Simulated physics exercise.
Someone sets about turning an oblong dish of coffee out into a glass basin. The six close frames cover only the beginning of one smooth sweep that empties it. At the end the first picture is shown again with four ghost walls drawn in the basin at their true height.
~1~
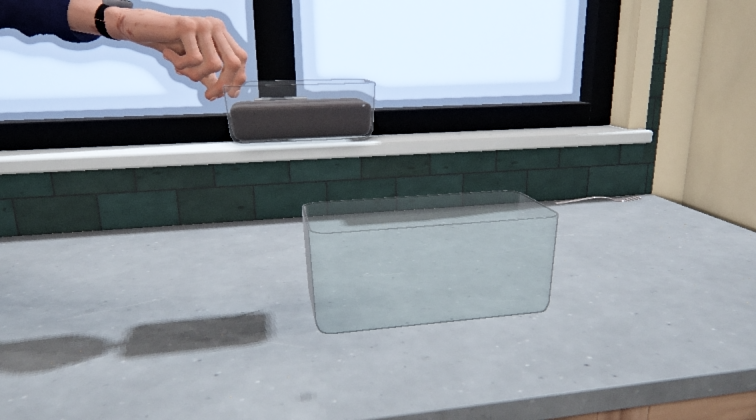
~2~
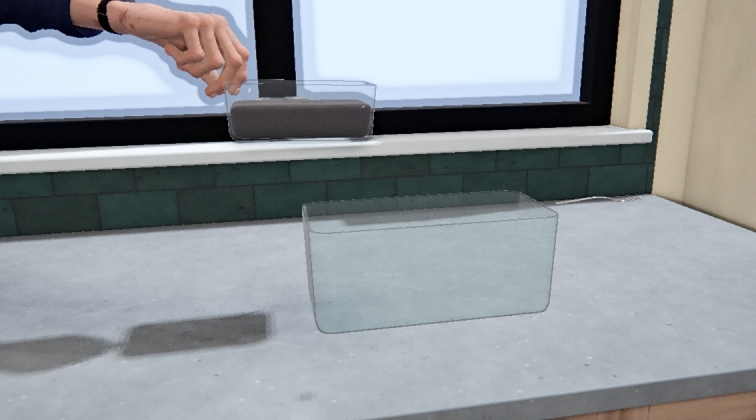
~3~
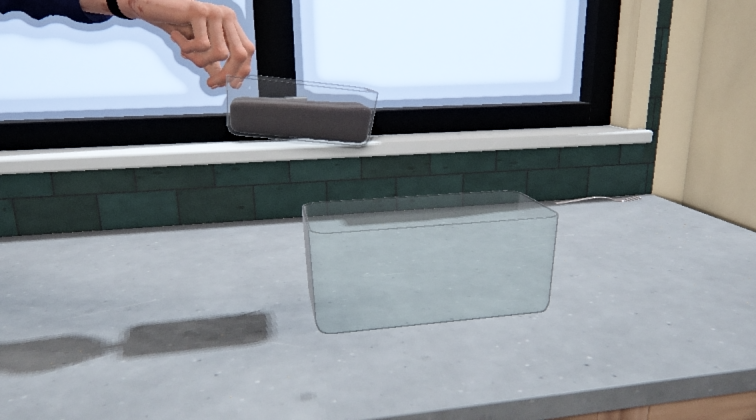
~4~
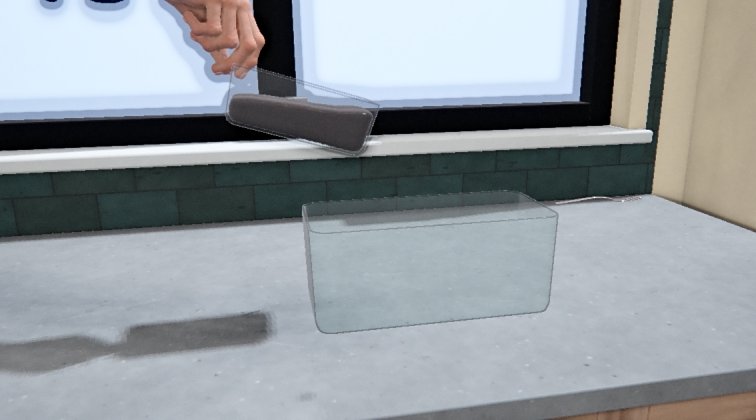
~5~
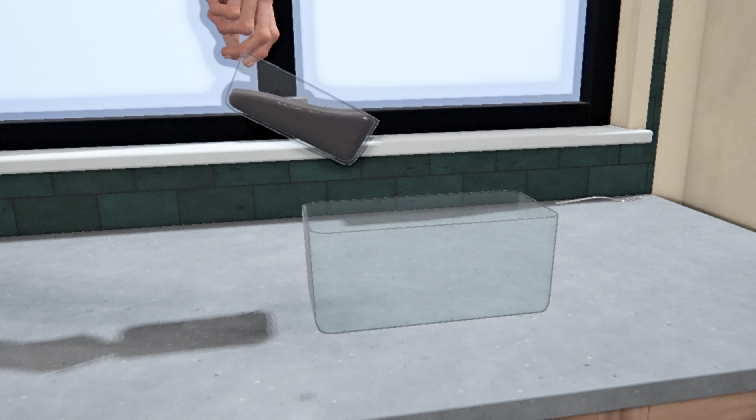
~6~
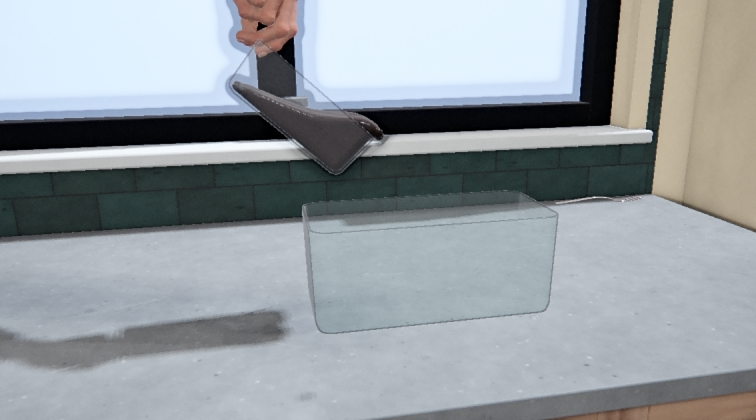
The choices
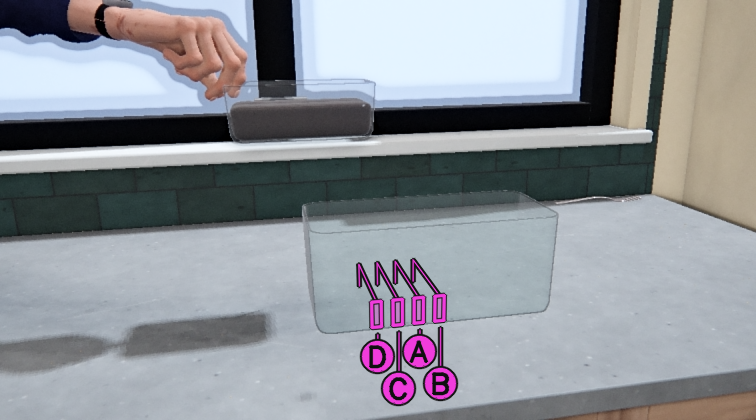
A hand held an oblong clear dish of dark coffee level above a glass basin on the counter, then tilted it steadily down to the right until the coffee crept just over its lip.
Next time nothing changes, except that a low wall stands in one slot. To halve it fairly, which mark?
Choose A.
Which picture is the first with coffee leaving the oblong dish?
In picture 6.
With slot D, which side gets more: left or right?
More ends on the right.
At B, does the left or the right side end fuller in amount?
More ends on the left.
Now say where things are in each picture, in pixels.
Upright, lip at (368, 80); basin from (316, 332) to (547, 308); nothing has left yet.
Upright, lip at (369, 83); nothing has left yet.
Tipped about 8°, lip at (371, 90); nothing has left yet.
Tipped about 17°, lip at (372, 101); nothing has left yet.
Tipped about 29°, lip at (372, 116); nothing has left yet.
Tipped about 42°, lip at (368, 133); coffee is over the lip, down to (368, 133).
On the marked copy, A at (419, 329); B at (440, 327); C at (398, 332); D at (377, 334).
If A is chosen, about 44 % ends left of the wall and 54 % right of it.
If B is chosen, about 71 % ends left of the wall and 22 % right of it; 7 % is lost outside.
If C is chosen, about 25 % ends left of the wall and 74 % right of it.
If D is chosen, about 19 % ends left of the wall and 80 % right of it.
